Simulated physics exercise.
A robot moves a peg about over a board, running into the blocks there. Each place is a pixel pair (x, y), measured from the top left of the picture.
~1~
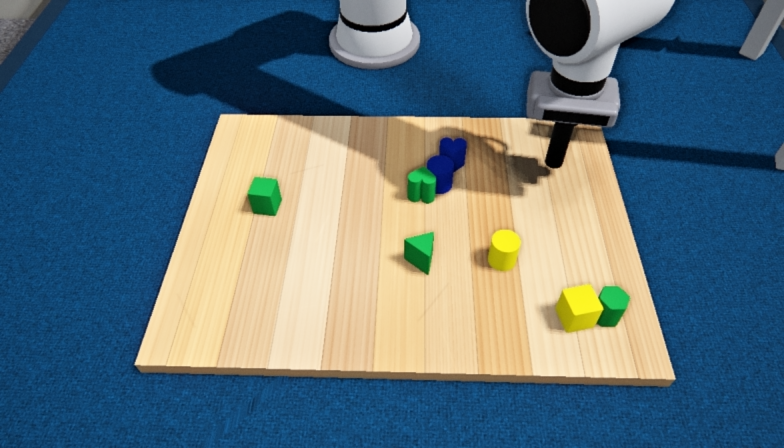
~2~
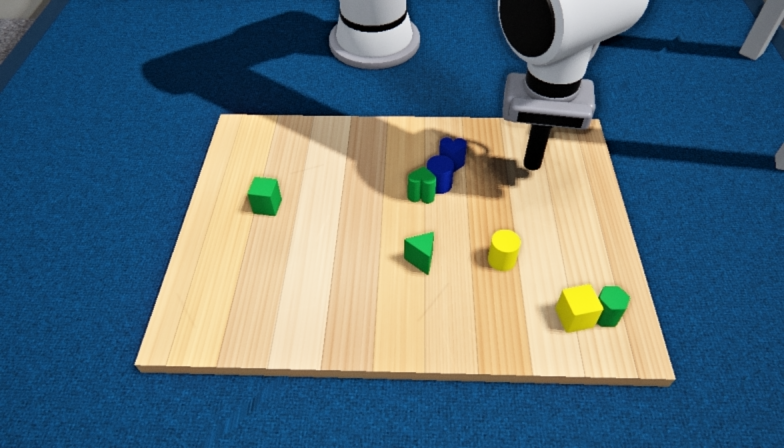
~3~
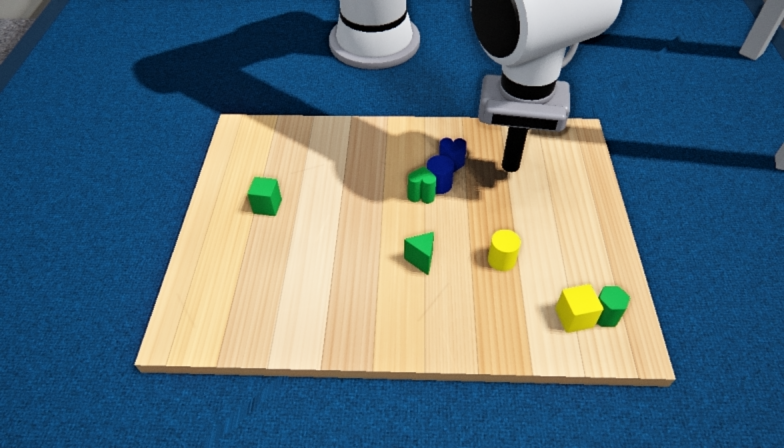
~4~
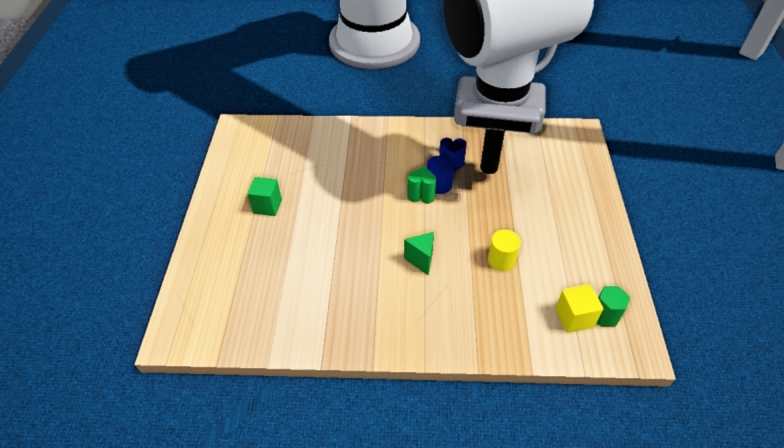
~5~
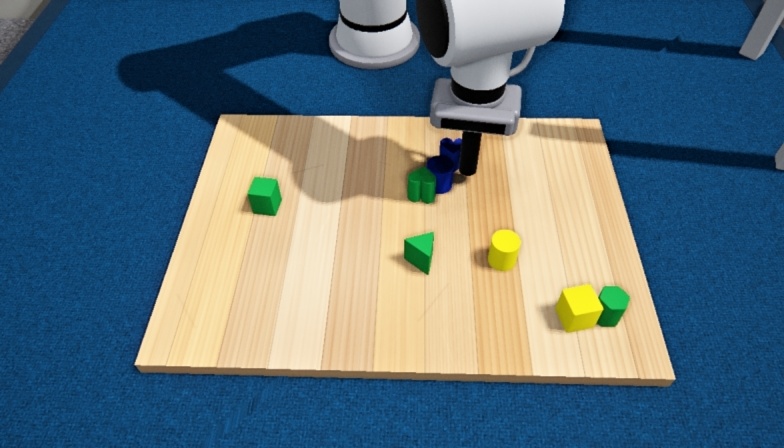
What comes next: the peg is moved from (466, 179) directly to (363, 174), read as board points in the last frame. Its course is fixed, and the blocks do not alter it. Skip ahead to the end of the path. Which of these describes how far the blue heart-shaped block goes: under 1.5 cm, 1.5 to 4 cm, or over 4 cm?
Answer: Less than 1.5 cm.
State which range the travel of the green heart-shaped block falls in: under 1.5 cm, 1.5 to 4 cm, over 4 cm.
The move is medium, 1.5 to 4 cm.
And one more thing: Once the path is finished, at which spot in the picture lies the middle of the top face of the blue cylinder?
The answer is (390, 172).
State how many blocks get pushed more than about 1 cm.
Count: Two.
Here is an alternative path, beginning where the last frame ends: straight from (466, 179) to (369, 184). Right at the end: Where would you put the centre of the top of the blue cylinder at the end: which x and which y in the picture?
The middle of the upper face of the blue cylinder will lie at about (374, 180) in the picture.
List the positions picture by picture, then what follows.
The first frame shows peg tip (554, 163); block tops, green heart-shaped block (422, 176); blue cylinder (440, 164); blue heart-shaped block (453, 144).
The second frame shows peg (532, 165); blocks unchanged.
The third frame shows peg (511, 166); blocks unchanged.
The fourth frame shows peg (489, 168); blocks unchanged.
The fifth frame shows peg (468, 170); green heart-shaped block (422, 176); blue cylinder (440, 164); blue heart-shaped block (453, 144).
The first path, step by step. One third of the way, peg (431, 168); green heart-shaped block (408, 184), turned 35° anticlockwise; blue cylinder (414, 167); blue heart-shaped block (450, 143), turned 25° clockwise.
Two thirds of the way, peg (397, 167); green heart-shaped block (404, 189), turned 55° anticlockwise; blue cylinder (392, 171); blue heart-shaped block (450, 143), turned 25° clockwise.
At the end, peg (363, 165); green heart-shaped block (404, 189), turned 55° anticlockwise; blue cylinder (390, 172); blue heart-shaped block (450, 143), turned 25° clockwise.
